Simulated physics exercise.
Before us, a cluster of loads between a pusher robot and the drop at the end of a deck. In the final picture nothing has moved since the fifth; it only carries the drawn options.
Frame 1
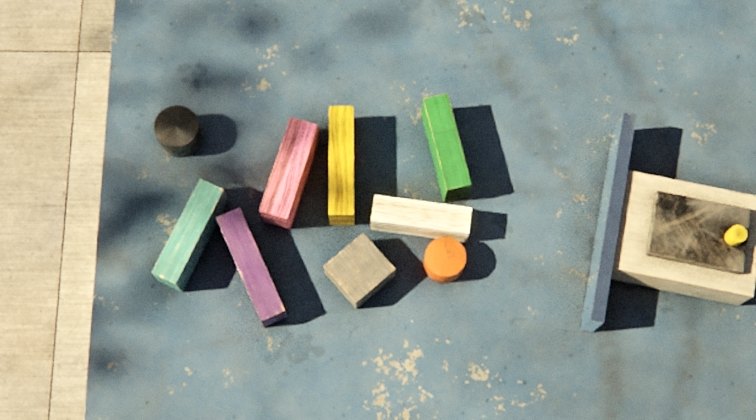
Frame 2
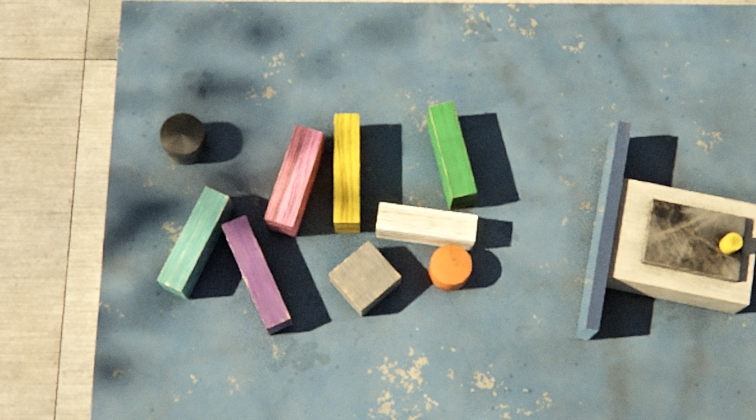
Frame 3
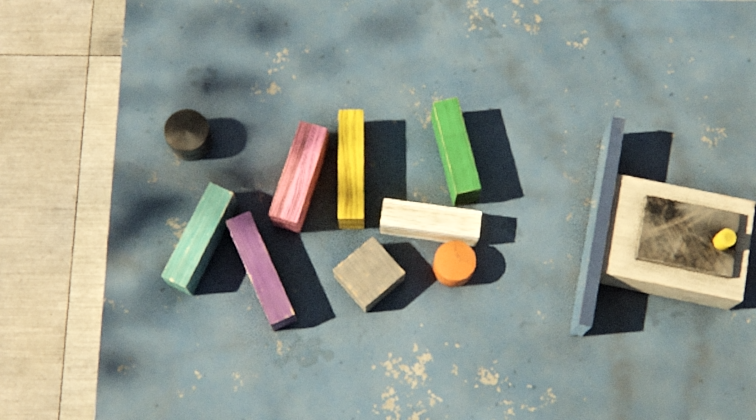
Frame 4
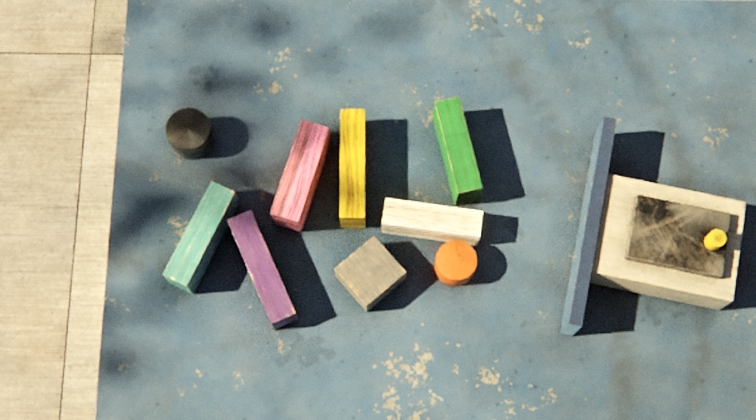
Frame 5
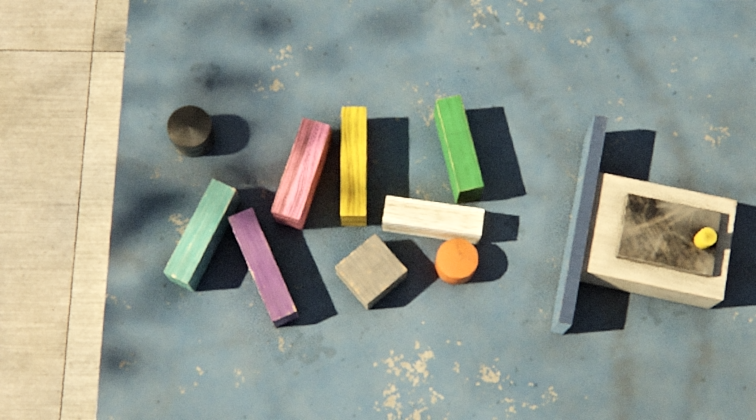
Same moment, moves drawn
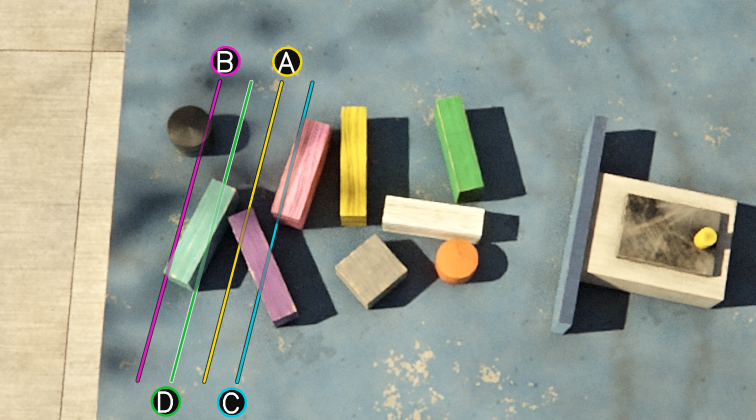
On a worn blue deck, a pale robot with a wide blue blade crept slowly left toward a cluster of colored blocks and round canisters, which stayed in place while the view shifted slightly.
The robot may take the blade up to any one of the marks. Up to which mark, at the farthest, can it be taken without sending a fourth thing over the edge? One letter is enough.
Stop at B.
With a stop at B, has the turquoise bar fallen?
By then, yes.
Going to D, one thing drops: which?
The turquoise bar.
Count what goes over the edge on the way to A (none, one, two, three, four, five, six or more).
By then, none.
On the marked copy, A at (244, 227); B at (180, 226); C at (276, 227); D at (213, 226).
Following B. Soon after the start, robot (514, 232); green stick (433, 146); grey crate (362, 276).
Later, robot (367, 230); turquoise bar (155, 235); black canister (180, 118).
In the end, robot (252, 229); turquoise bar over the edge; purple bar over the edge; two fallen.
As for the rest, A is within the limit but short; C is within the limit but short; D is within the limit but short.
